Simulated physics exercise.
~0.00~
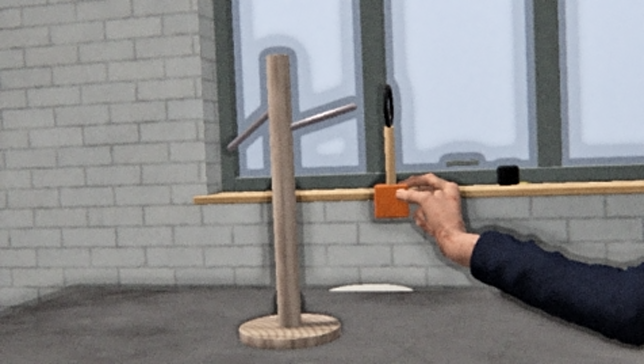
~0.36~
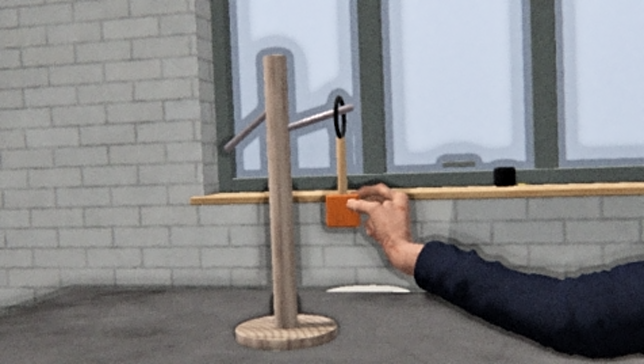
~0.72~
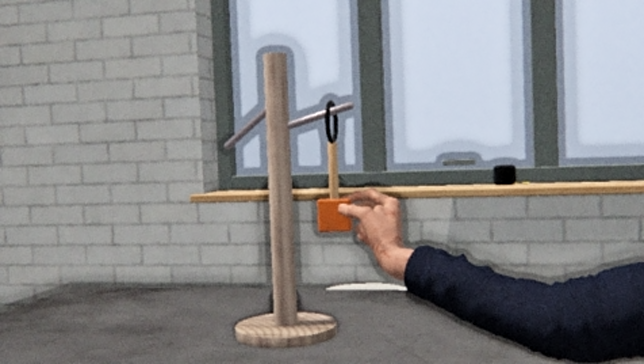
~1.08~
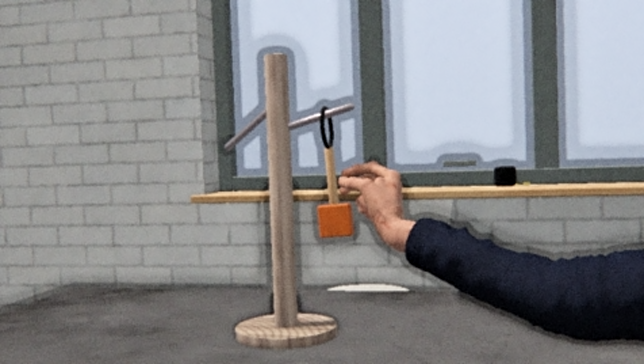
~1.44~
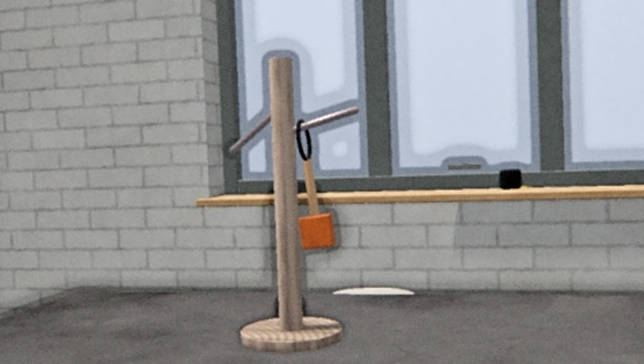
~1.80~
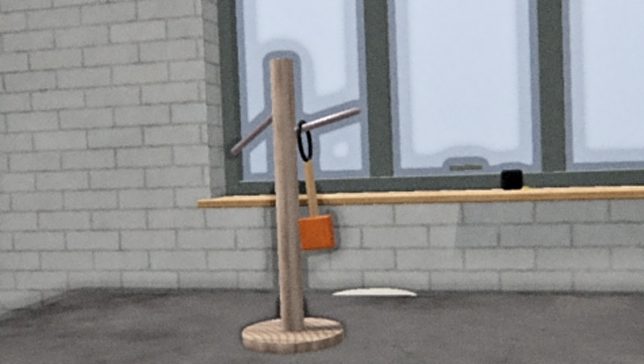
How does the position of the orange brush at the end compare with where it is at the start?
At the start the orange brush is held to the right of the stand, in front of the window ledge. At the end it is farther left and a little lower, hanging from the peg right beside the post.
